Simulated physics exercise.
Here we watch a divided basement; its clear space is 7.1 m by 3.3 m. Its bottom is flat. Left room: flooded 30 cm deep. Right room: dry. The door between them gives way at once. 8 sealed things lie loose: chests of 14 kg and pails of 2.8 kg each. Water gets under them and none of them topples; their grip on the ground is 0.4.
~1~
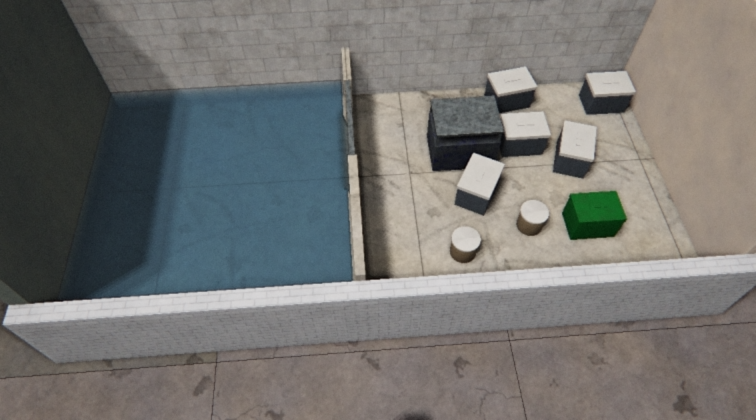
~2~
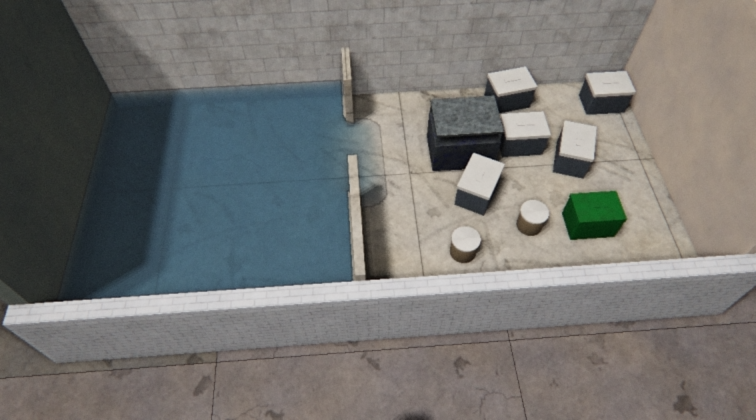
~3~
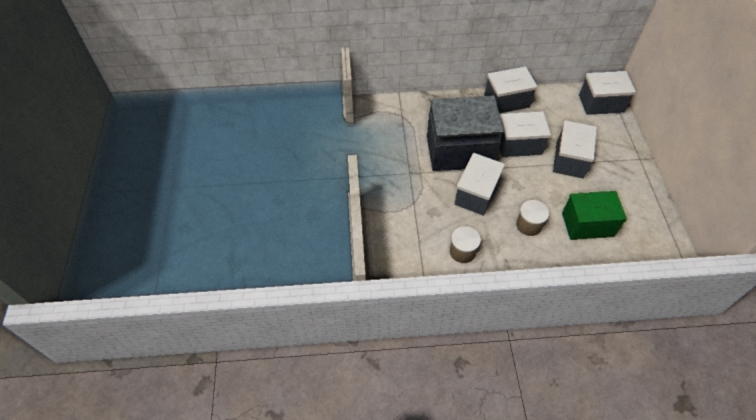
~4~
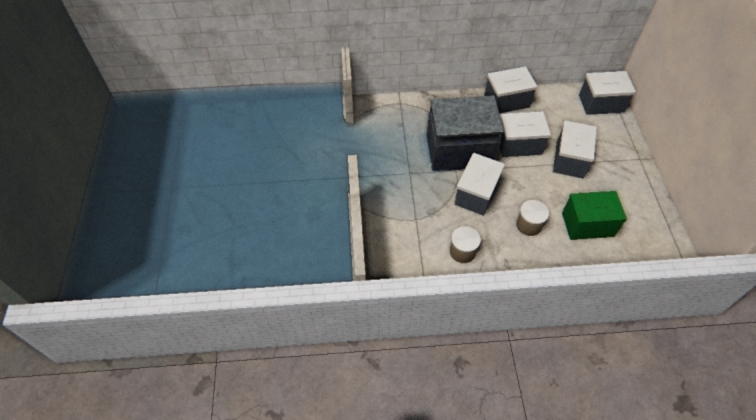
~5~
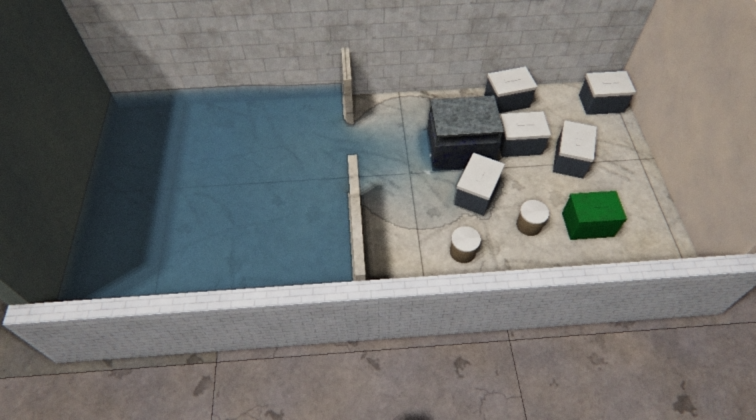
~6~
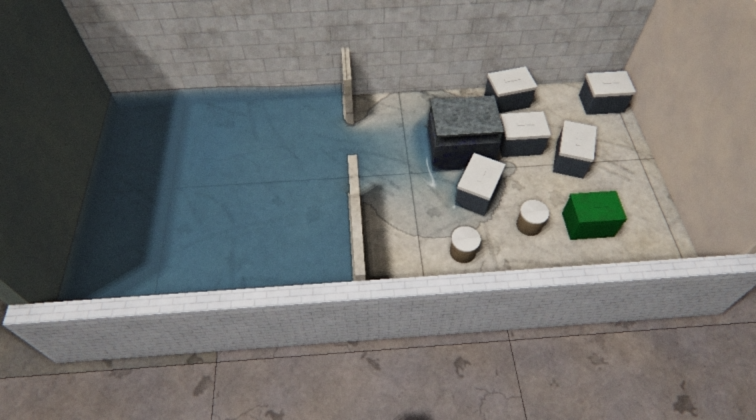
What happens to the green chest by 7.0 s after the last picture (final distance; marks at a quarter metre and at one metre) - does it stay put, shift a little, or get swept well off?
The green chest shifts a little.
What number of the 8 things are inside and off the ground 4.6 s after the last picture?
Then: 7.
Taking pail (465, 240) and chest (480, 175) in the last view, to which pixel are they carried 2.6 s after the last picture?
Near (465, 273) and (553, 196).
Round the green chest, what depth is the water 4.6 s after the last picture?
Around 13 cm.
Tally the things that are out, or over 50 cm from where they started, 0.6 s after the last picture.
Count: 0.
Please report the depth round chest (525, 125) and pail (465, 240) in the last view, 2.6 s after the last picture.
Close to 7 and 7 centimetres.
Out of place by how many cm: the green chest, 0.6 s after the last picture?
About 0 cm by then.
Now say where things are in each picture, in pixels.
The first frame shows the green chest at (598, 206) rests on the ground; water covers 10.3 m2; 0 of 8 have shifted.
The second frame shows the green chest at (598, 206) rests on the ground; water covers 10.9 m2; 0 of 8 have shifted.
The third frame shows the green chest at (598, 206) rests on the ground; water covers 11.7 m2; 0 of 8 have shifted.
The fourth frame shows the green chest at (598, 206) rests on the ground; water covers 12.3 m2; 0 of 8 have shifted.
The fifth frame shows the green chest at (598, 206) rests on the ground; 12.9 m2 under water; 0 of 8 have shifted.
The sixth frame shows the green chest at (598, 206), on the bottom; water covers 13.5 m2; 0 of 8 have shifted.
Then, 0.6 s after the last picture the green chest is near (598, 206), 0.0 m from its start, aground; 0 afloat.
Then, 2.6 s after the last picture the green chest is near (601, 207), 0.0 m from its start, aground; 2 afloat.
Then, 4.6 s after the last picture the green chest is near (627, 232), 0.4 m from its start, afloat; 7 afloat.
Then, 7.0 s after the last picture the green chest is near (638, 212), 0.4 m from its start, afloat; 8 afloat.
